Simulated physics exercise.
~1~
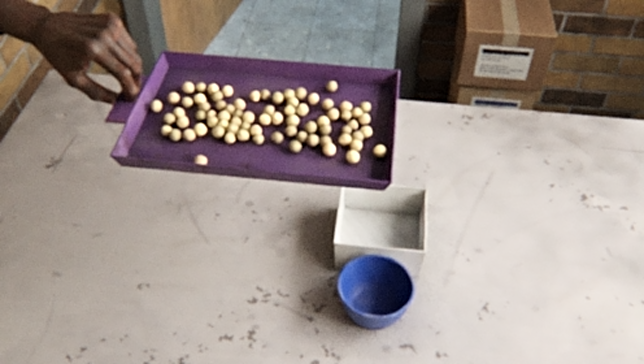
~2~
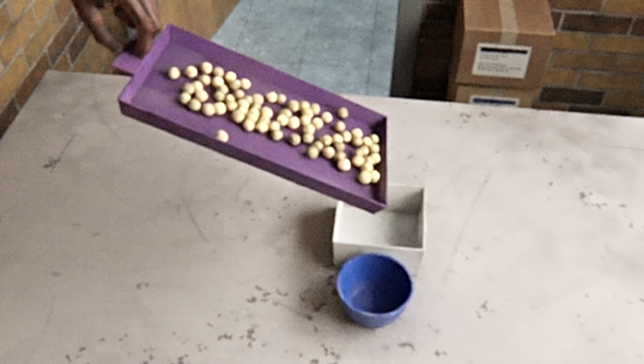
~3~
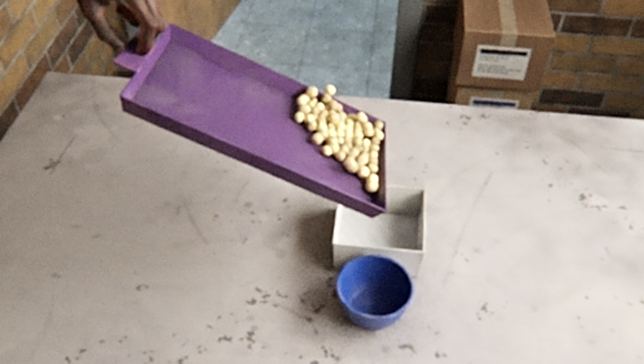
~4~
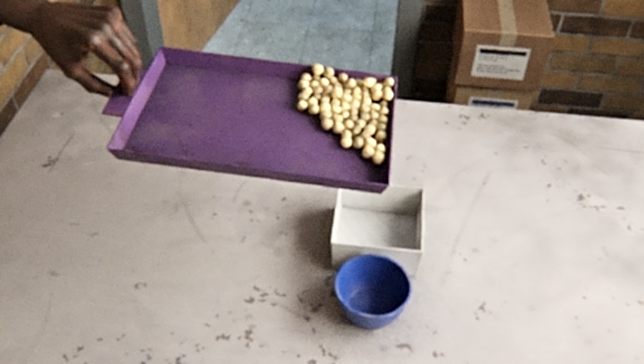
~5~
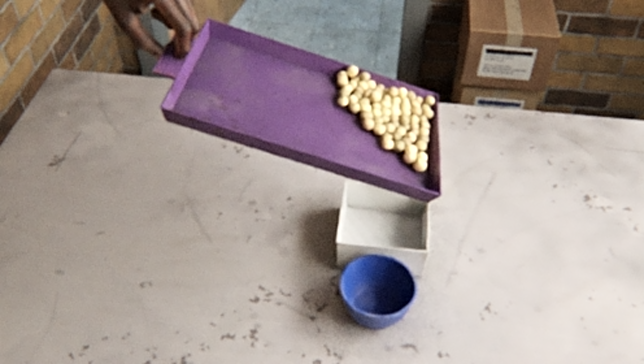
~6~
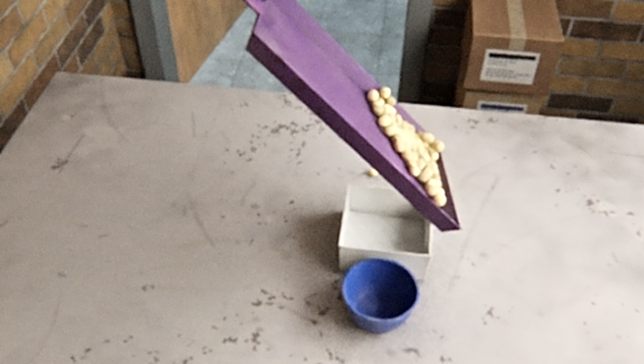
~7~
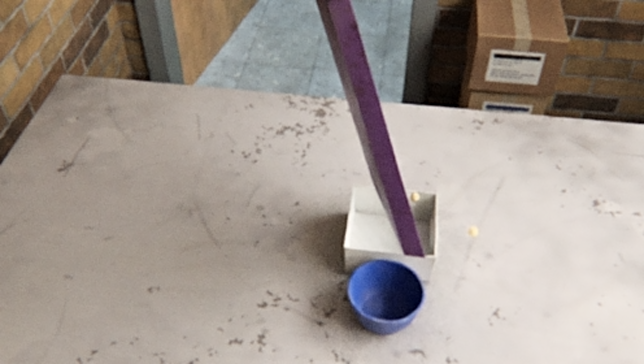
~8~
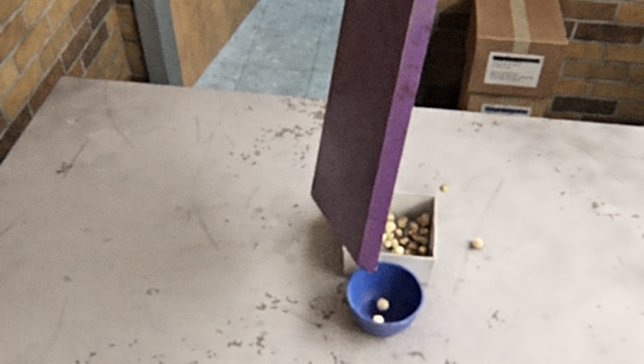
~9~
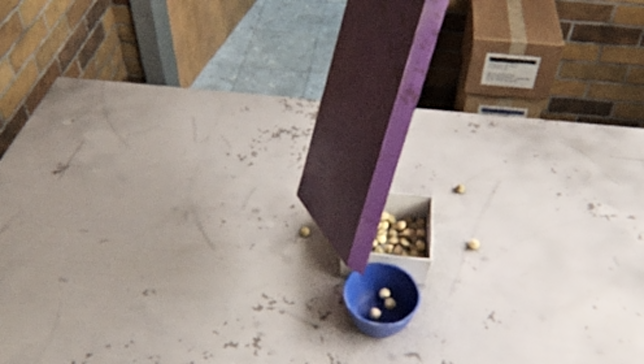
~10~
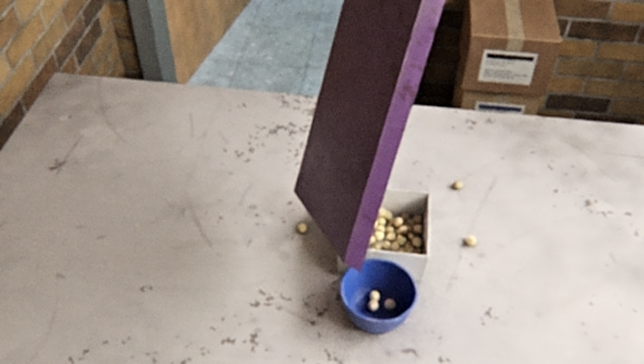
A hand at the upper left holds a purple tray of pale macadamia nuts above a worn grey table, seen from slightly above, with a white tin and a blue bowl below and brick walls and cardboard boxes behind. The tray tips right, and the nuts roll into a heap at its lower end. It comes back level, then moves right and tilts steeply until the nuts spill out. Finally the tray hangs still, past upright and empty, with most nuts in the white tin, a few in the blue bowl and several scattered on the table.
